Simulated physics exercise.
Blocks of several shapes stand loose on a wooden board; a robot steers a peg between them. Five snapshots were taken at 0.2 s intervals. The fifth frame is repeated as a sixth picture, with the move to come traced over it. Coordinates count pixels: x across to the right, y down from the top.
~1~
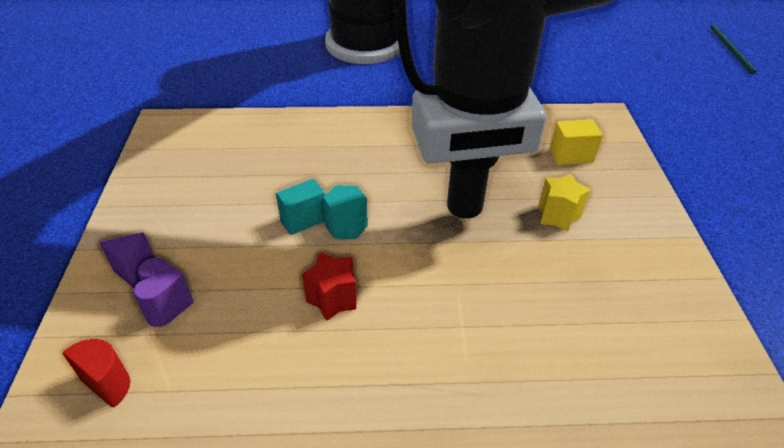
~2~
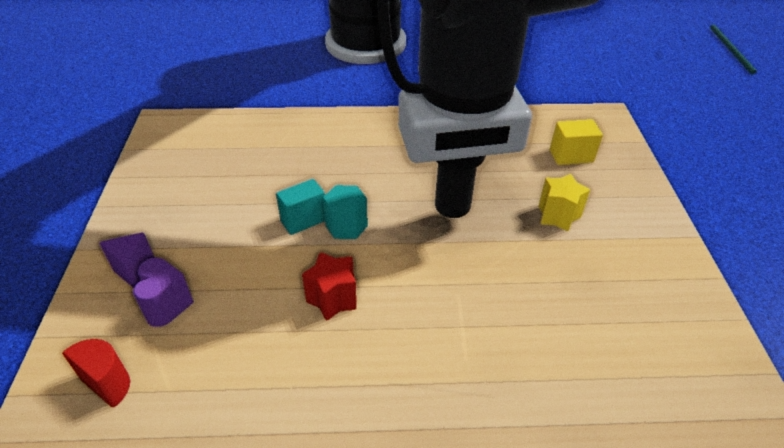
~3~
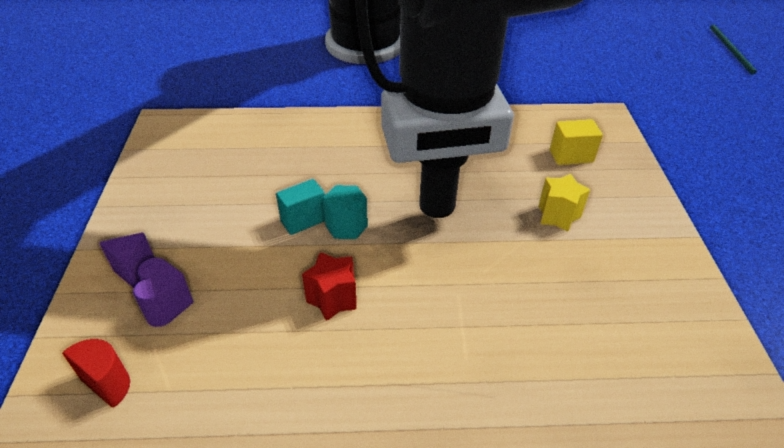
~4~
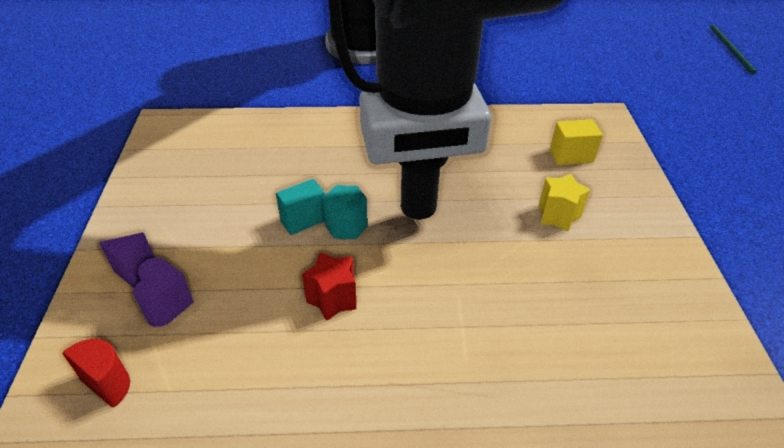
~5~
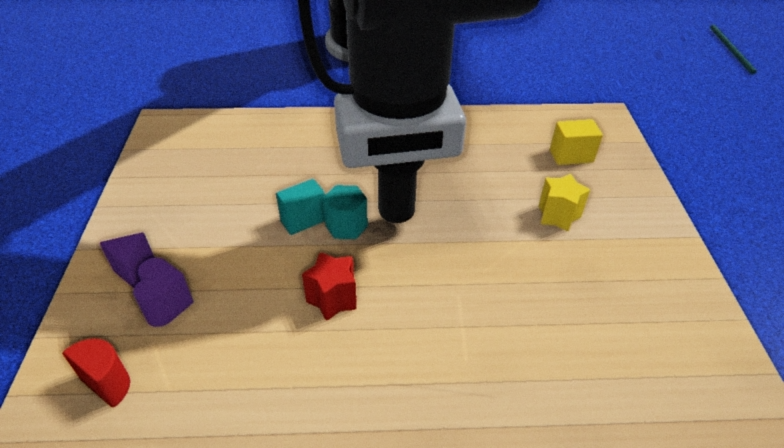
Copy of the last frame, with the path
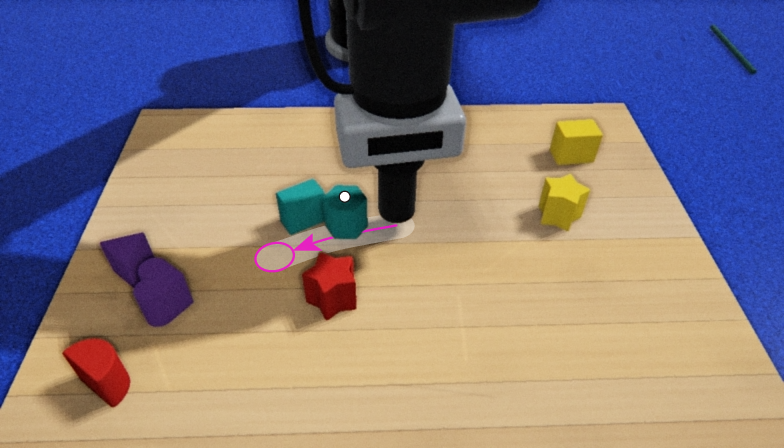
Robot arm sliding its black peg left across a wooden board, from near the yellow blocks to beside the turquoise ones.
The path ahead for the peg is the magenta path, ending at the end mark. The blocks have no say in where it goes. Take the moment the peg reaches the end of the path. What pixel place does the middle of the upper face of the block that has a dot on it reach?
It will likely be found at (275, 197).
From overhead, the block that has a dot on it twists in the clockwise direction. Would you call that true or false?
The claim holds.
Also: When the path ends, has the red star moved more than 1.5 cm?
I expect not.
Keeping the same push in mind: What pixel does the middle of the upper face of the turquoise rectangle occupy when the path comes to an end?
Around (266, 177).
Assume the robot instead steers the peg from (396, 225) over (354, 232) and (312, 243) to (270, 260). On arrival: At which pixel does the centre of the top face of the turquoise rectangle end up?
The middle of its top is at (264, 177).
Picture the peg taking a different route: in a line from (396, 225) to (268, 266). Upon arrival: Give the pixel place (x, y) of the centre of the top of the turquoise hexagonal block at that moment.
It should be at (288, 200) by then.
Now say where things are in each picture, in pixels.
Peg tip at (465, 208); block tops, turquoise rectangle at (300, 191); red star at (331, 270); turquoise hexagonal block at (345, 197), in the first picture.
Peg at (453, 207); blocks unchanged, in the second picture.
Peg at (437, 207); blocks unchanged, in the third picture.
Peg at (418, 209); blocks unchanged, in the fourth picture.
Peg at (397, 212); turquoise rectangle at (300, 191); red star at (331, 270); turquoise hexagonal block at (345, 197), in the fifth picture.
Path on the board, from (396, 225) via (336, 237), ending at (275, 257); the dot is on the turquoise hexagonal block.
On the path given first. One third of the way, peg at (355, 220); turquoise rectangle at (284, 186), turned 30° anticlockwise; turquoise hexagonal block at (317, 194), turned 30° clockwise.
Two thirds of the way, peg at (313, 229); turquoise rectangle at (268, 178), turned 15° anticlockwise; turquoise hexagonal block at (285, 195), turned 75° clockwise.
At the end, peg at (272, 244); turquoise rectangle at (266, 177); red star in place; turquoise hexagonal block at (275, 197), turned 90° clockwise.
